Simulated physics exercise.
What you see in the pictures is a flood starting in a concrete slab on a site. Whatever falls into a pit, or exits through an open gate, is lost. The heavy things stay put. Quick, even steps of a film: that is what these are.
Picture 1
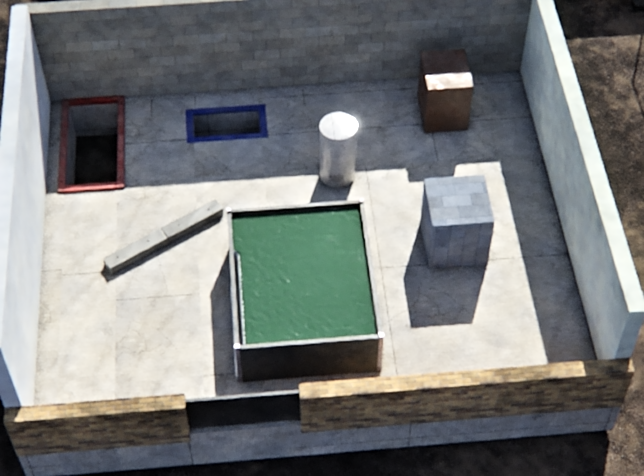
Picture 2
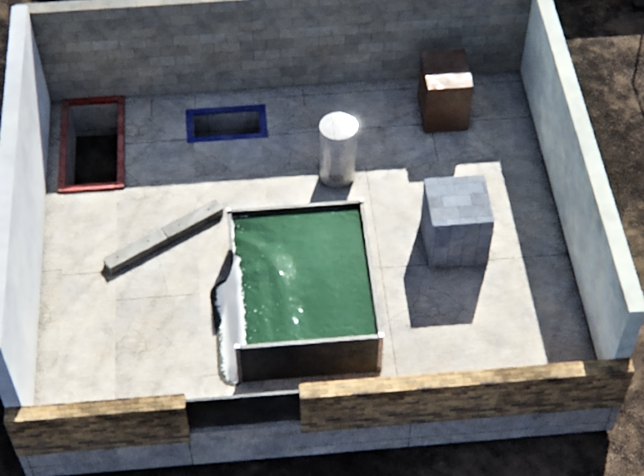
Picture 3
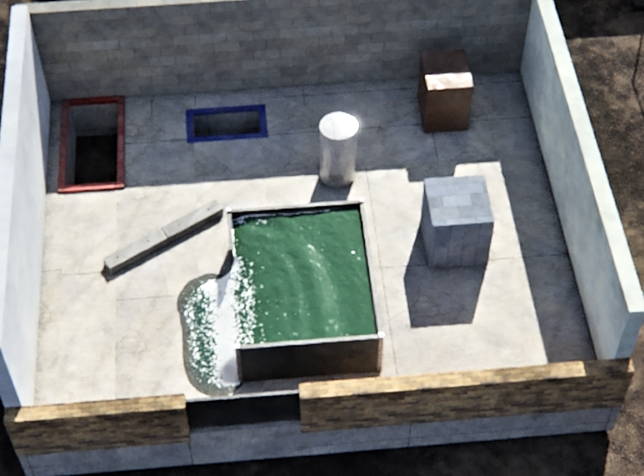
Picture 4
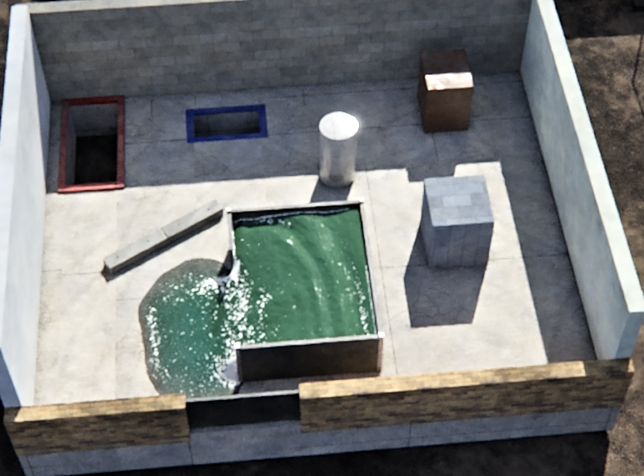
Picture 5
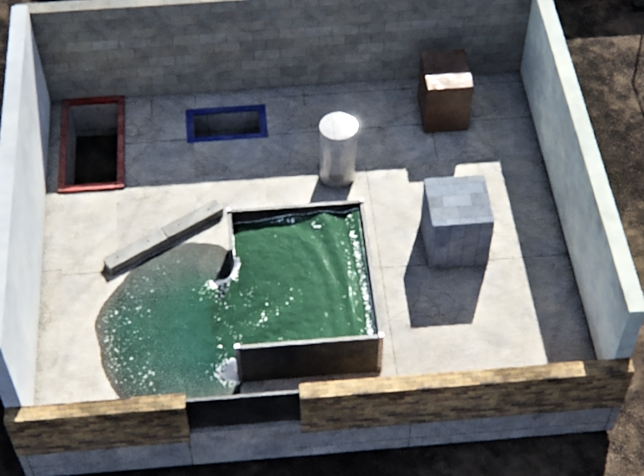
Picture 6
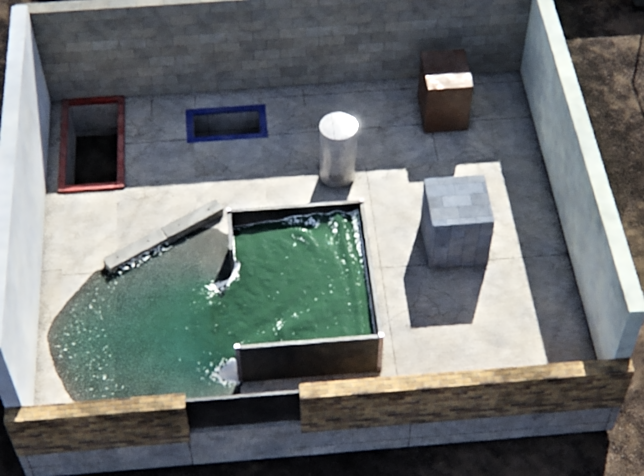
Green water bursts from the tank's left side and spreads leftward across the pale floor.
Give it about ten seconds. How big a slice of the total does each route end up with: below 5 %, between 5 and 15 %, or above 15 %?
As I see it, the gate is nearly idle - draining beneath five per cent; the blue pit is moderately busy - draining five to fifteen per cent; the red pit is busy - draining past fifteen per cent.
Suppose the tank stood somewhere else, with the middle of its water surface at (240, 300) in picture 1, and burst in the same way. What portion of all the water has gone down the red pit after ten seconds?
Share for the red pit - 30 in a hundred.
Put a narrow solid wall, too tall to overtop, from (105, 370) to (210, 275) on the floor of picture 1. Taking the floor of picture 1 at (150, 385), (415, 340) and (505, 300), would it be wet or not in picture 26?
Point by point: First swamped, next spared, last spared.
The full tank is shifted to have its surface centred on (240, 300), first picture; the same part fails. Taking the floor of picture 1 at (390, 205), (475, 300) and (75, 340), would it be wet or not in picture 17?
Taking them as they were asked, they come out bone dry, bone dry, soaked.
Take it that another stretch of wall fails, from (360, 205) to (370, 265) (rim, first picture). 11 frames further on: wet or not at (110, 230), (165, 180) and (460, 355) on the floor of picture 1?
In the order asked: Out of reach, out of reach, sodden.
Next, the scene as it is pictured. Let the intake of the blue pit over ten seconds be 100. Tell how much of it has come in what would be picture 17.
About 0 per cent.
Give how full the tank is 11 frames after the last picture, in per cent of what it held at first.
42 percent or thereabouts.
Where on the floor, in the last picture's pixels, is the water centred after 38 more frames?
Near pixel (202, 296).
A moment on, water covers 20 % of the floor; the gate 0 %, the blue pit 0 %, the red pit 0 %.
Next, water covers 25 % of the floor; the gate 0 %, the blue pit 0 %, the red pit 0 %.
Then, water covers 40 % of the floor; the gate 0 %, the blue pit 0 %, the red pit 6 %.
Later, water covers 70 % of the floor; the gate 0 %, the blue pit 3 %, the red pit 18 %.
In the end, water covers 90 % of the floor; the gate 0 %, the blue pit 7 %, the red pit 25 %.
